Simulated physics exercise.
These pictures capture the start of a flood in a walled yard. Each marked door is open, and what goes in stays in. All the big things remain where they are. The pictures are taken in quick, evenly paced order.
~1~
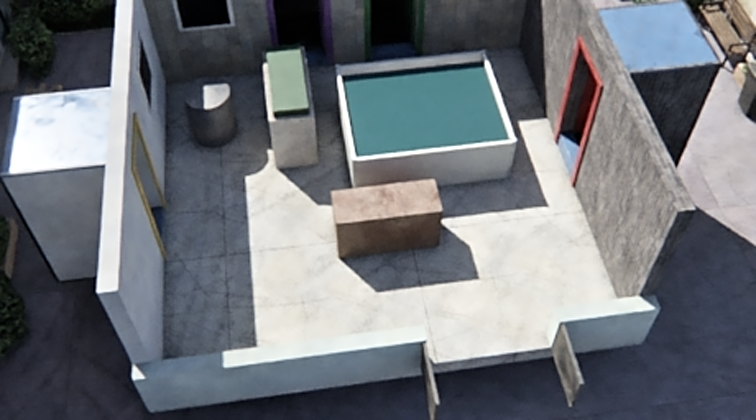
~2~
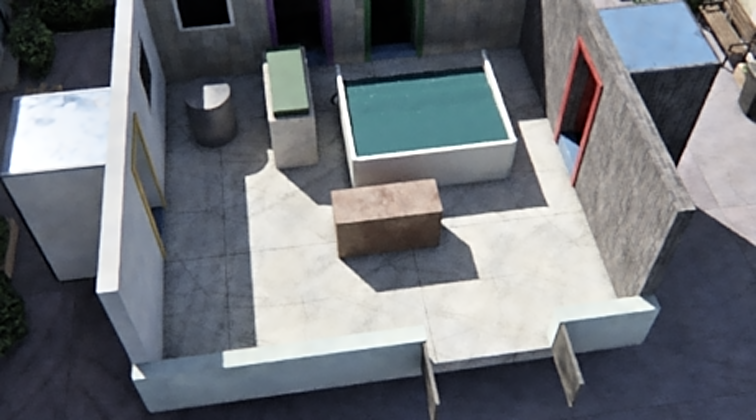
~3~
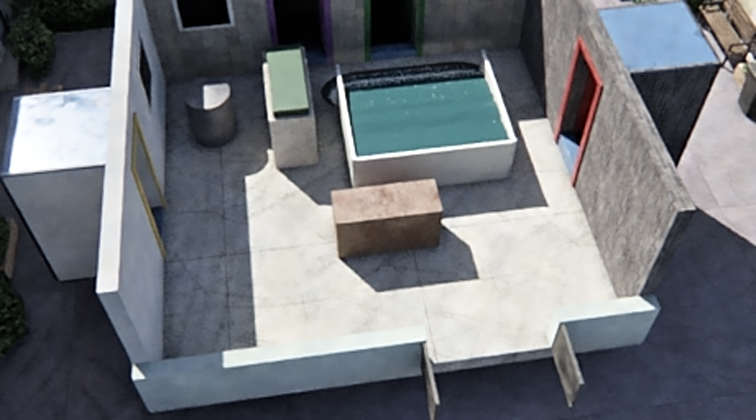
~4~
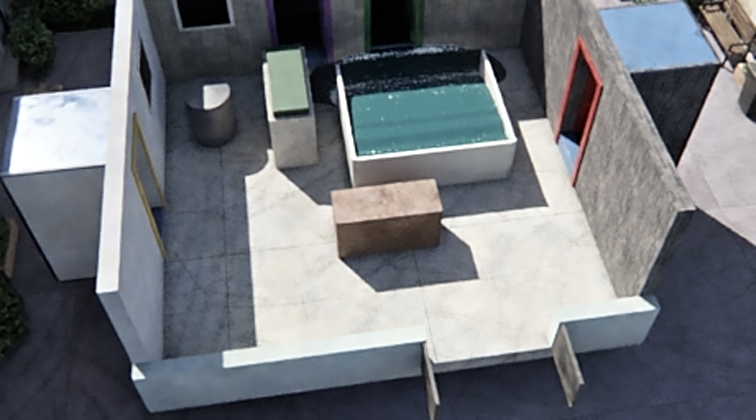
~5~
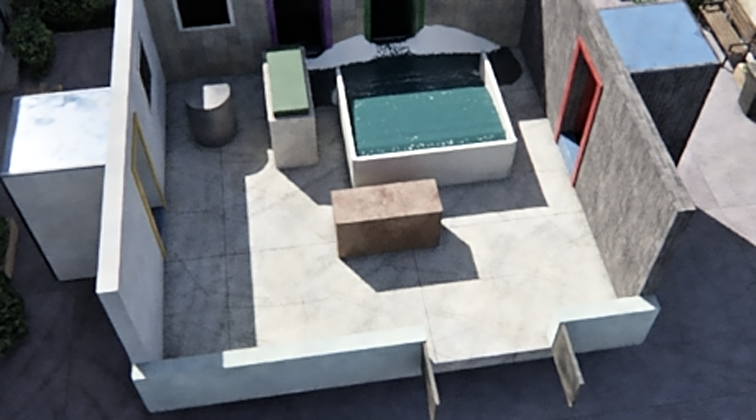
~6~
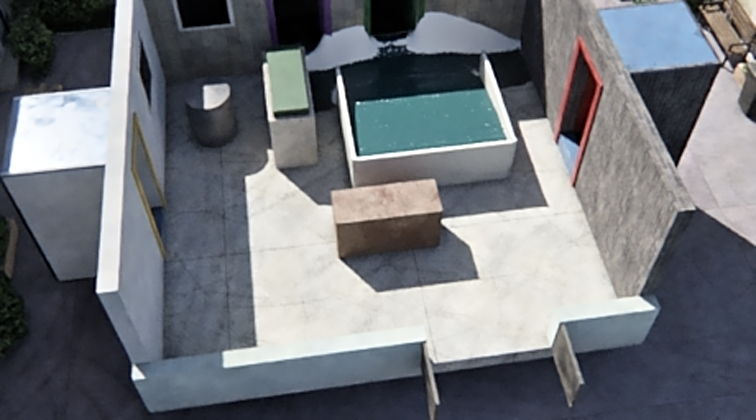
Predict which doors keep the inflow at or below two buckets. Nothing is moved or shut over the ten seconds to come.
Prediction: The red door stays at or below, the yellow door stays at or below, the purple door goes above, the green door goes above.
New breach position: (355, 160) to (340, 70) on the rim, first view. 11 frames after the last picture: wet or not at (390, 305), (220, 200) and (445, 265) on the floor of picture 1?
Following the listed order, the three come out not reached, reached by the spill and not reached.
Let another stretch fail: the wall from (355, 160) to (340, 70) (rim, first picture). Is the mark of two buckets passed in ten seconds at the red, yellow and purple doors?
As I see it, the red door stays within limits, the yellow door overshoots and the purple door overshoots.
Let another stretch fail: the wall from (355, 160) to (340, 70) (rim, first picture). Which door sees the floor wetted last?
The red-painted one.
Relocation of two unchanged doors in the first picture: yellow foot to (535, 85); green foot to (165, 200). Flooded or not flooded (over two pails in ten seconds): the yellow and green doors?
Note: Yellow door beats the limit, green door does not reach the limit.
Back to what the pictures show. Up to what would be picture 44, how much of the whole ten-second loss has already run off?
About 85 per cent.
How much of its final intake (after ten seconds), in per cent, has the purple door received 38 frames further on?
Some 100 per cent.
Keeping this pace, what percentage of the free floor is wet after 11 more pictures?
Estimate: Some 30 in a hundred.
A moment on, water covers 20 % of the floor; the red door not reached, the yellow door not reached, the purple door under two buckets in, the green door far over two buckets in.
Next, water covers 30 % of the floor; the red door wet at the sill, nothing in, the yellow door not reached, the purple door over two buckets in, the green door far over two buckets in.
Then, water covers 60 % of the floor; the red door wet at the sill, nothing in, the yellow door wet at the sill, nothing in, the purple door over two buckets in, the green door far over two buckets in.
Later, water covers 95 % of the floor; the red door wet at the sill, nothing in, the yellow door wet at the sill, nothing in, the purple door over two buckets in, the green door far over two buckets in.
In the end, water covers 100 % of the floor; the red door wet at the sill, nothing in, the yellow door wet at the sill, nothing in, the purple door over two buckets in, the green door far over two buckets in.
